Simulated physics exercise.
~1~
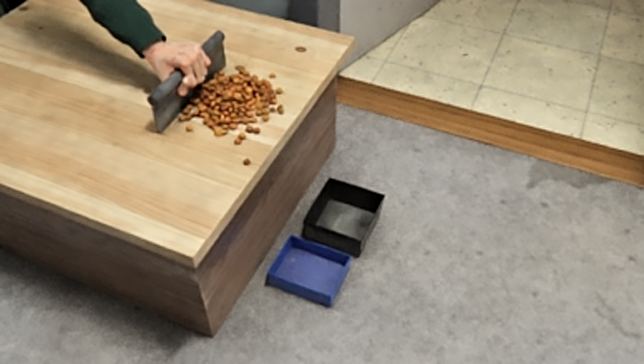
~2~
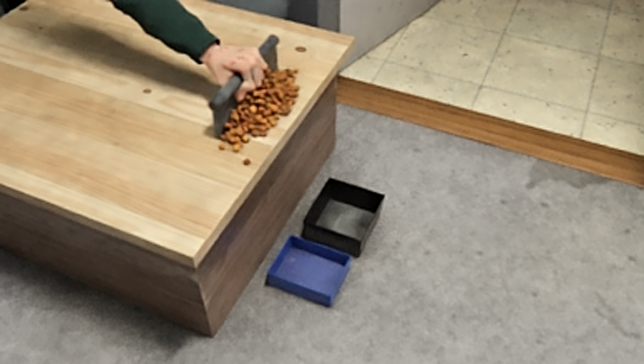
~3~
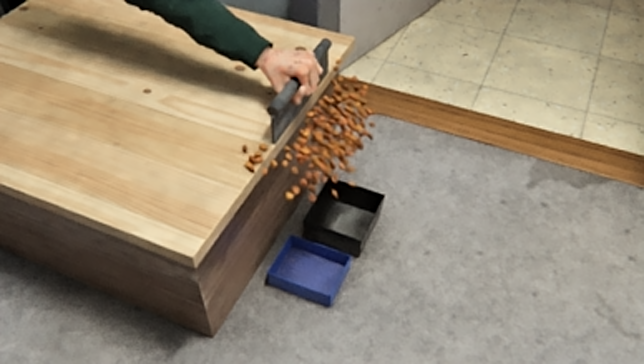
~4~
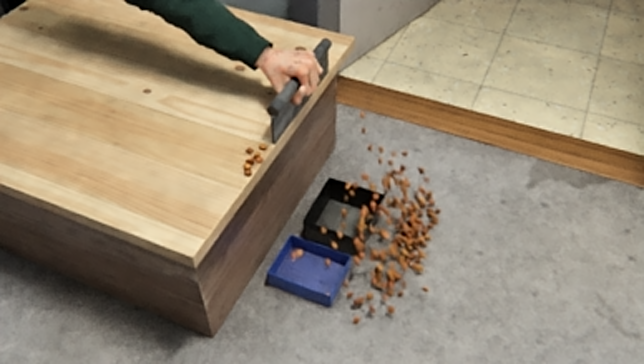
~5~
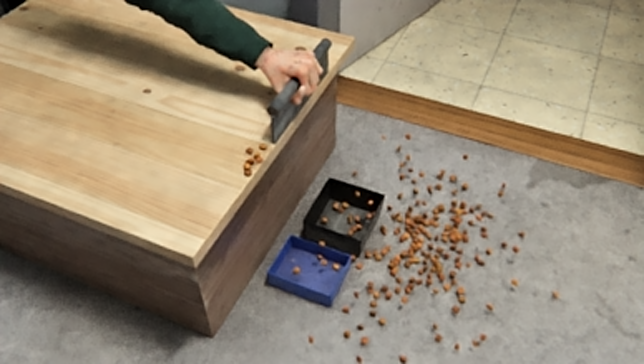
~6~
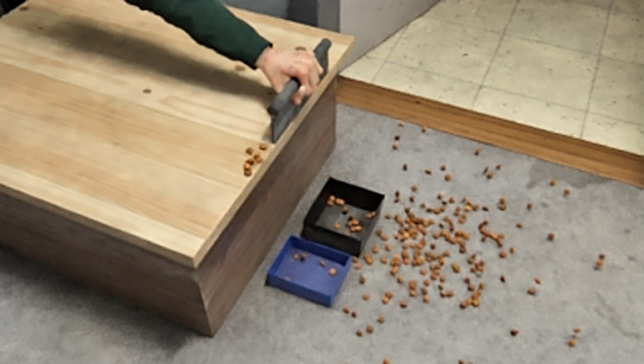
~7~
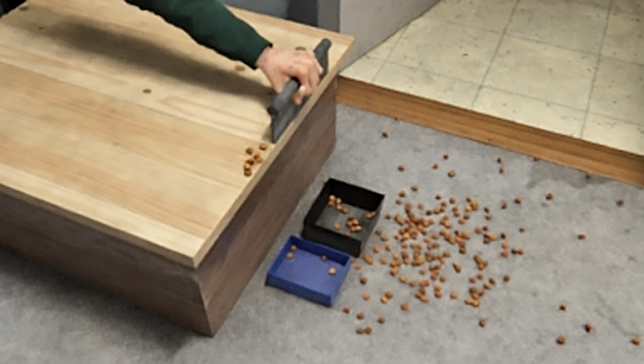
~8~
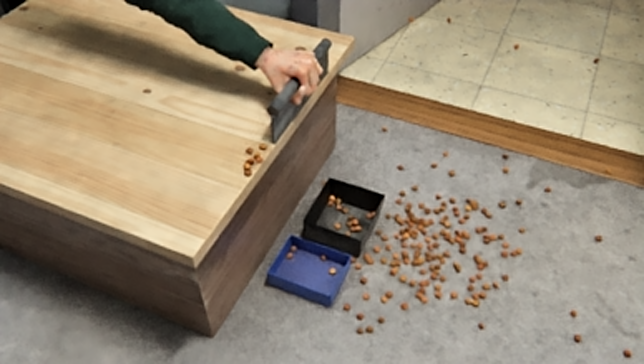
In the video, a hand pushes a pile of brown kibble across a wooden platform with a dark scraper, stopping at the edge as the pieces spill over. Most scatter on the gray floor beyond two small trays, while some land inside the trays and a few stay on top.
